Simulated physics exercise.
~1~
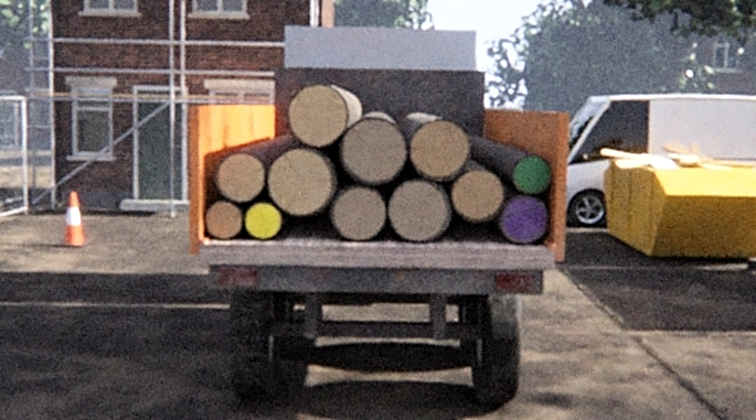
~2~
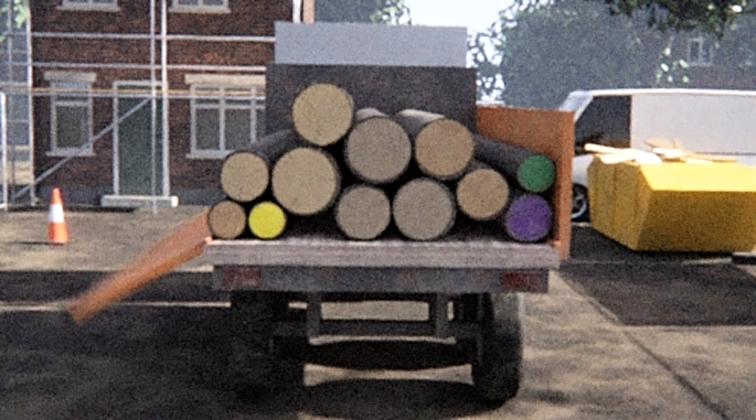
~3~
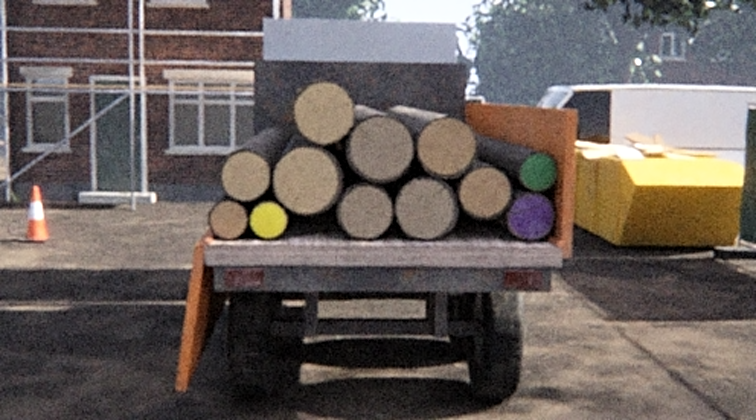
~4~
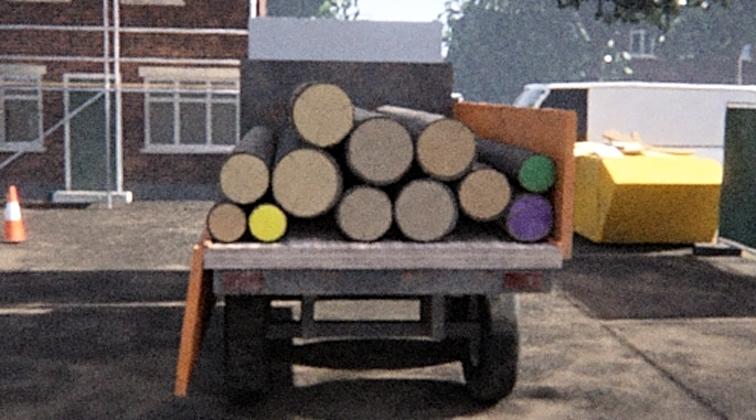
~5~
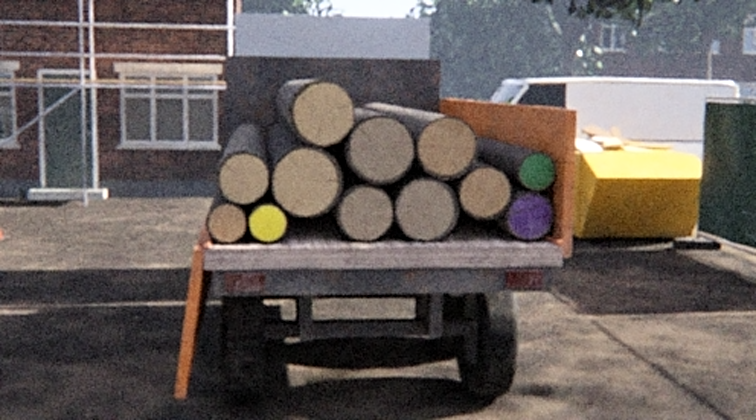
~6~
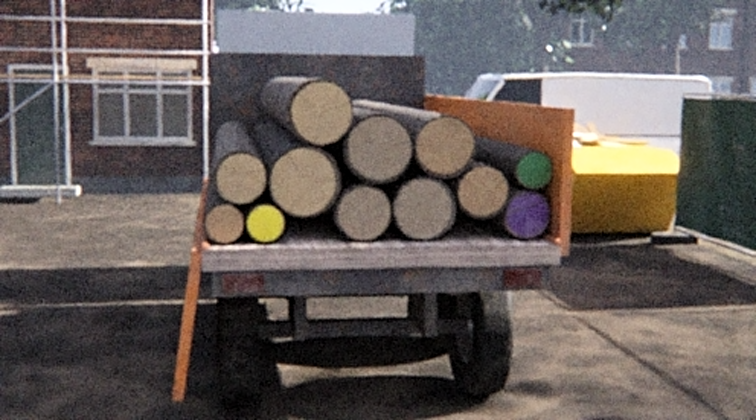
At the start, a flatbed lorry stands with its back to us, its deck stacked with logs seen end-on between two upright orange side boards. One log end near the left is yellow, while a green one and a purple one sit at the right. The left board swings outward and down, then hangs below the edge of the deck, while the right board stays up. The view drifts slowly sideways, shifting the brick house, cone and yellow skip behind. The logs keep their places, and at the end the whole stack still rests on the deck beside the open left side.
